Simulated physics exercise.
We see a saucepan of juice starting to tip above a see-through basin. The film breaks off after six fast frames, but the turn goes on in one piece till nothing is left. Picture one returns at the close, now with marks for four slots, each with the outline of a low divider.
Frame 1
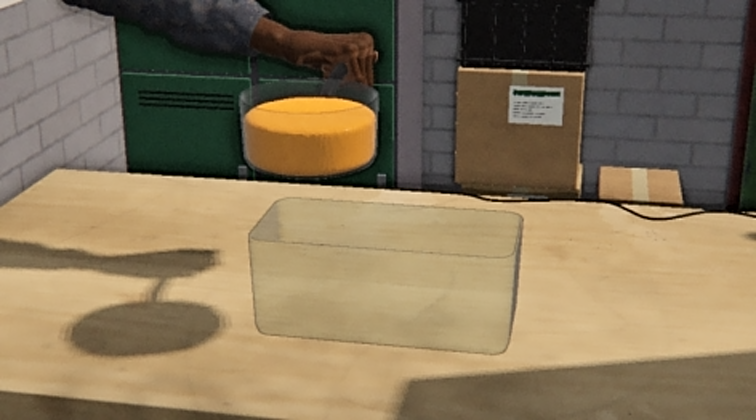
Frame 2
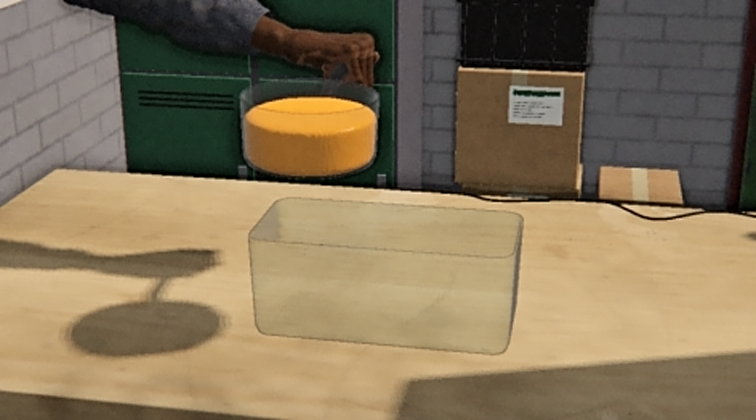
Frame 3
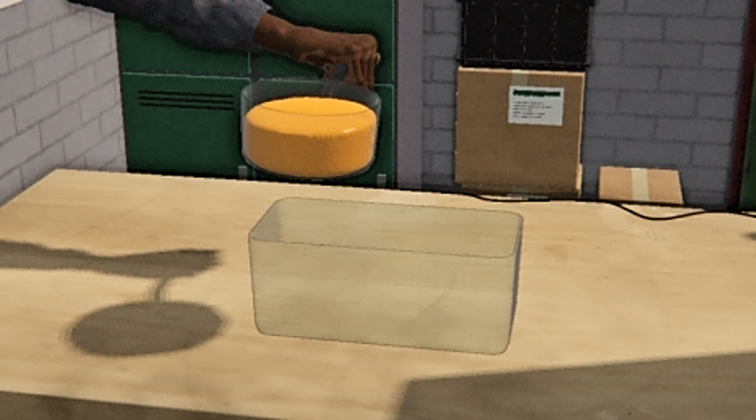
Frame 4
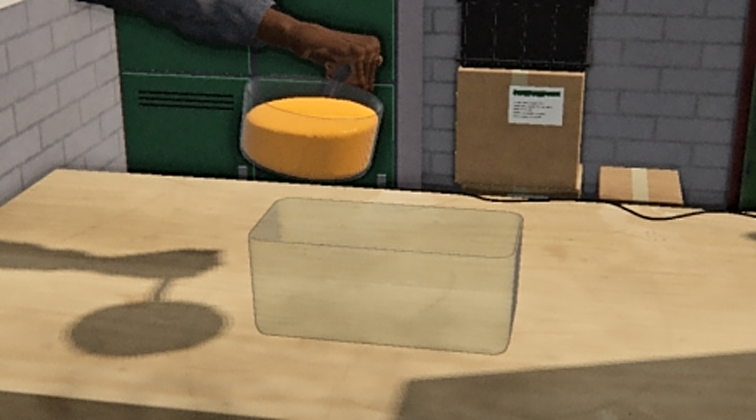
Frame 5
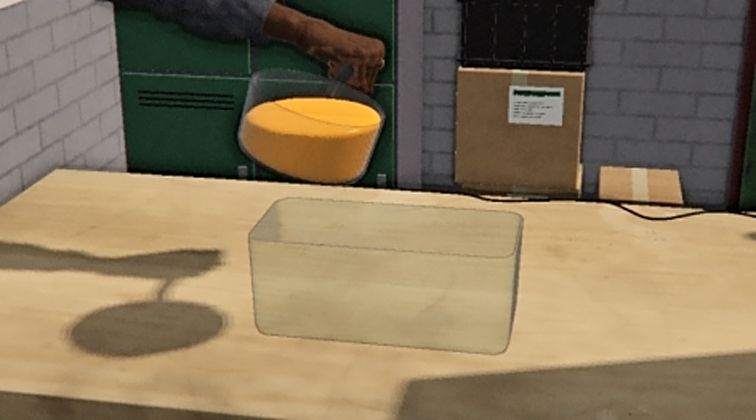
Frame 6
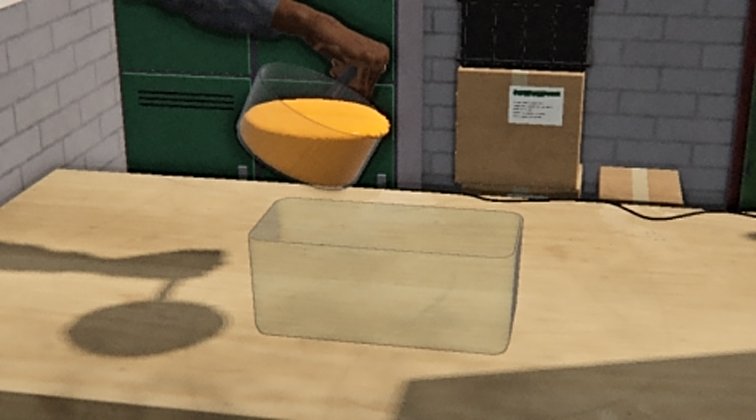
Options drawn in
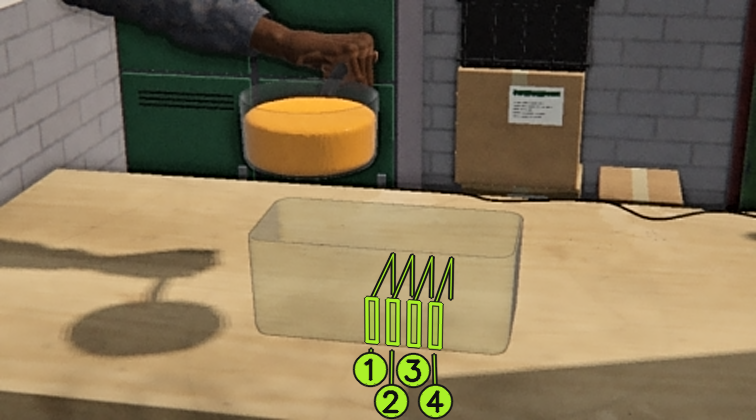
A clear saucepan of orange juice, held by a hand from above, stays upright and nearly still over a see-through basin on a wooden table. The hand then tilts the pan steadily to the right, its right side dipping lower, until the juice reaches the lip and just begins to cross it.
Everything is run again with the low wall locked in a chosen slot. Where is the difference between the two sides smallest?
3 beats the others.
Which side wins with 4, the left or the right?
More ends on the left.
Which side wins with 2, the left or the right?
More ends on the right.
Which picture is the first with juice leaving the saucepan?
In picture 6.
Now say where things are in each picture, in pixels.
Upright, lip at (374, 98); basin from (256, 330) to (509, 352); nothing has left yet.
Upright, lip at (375, 99); nothing has left yet.
Tipped about 5°, lip at (377, 103); nothing has left yet.
Tipped about 10°, lip at (379, 110); nothing has left yet.
Tipped about 17°, lip at (381, 119); nothing has left yet.
Tipped about 26°, lip at (382, 130); juice is over the lip, down to (382, 130).
On the marked copy, 1 at (371, 349); 2 at (391, 351); 3 at (412, 353); 4 at (434, 355).
If 1 is chosen, about 8 % ends left of the wall and 91 % right of it.
If 2 is chosen, about 26 % ends left of the wall and 74 % right of it.
If 3 is chosen, about 46 % ends left of the wall and 53 % right of it.
If 4 is chosen, about 76 % ends left of the wall and 23 % right of it.
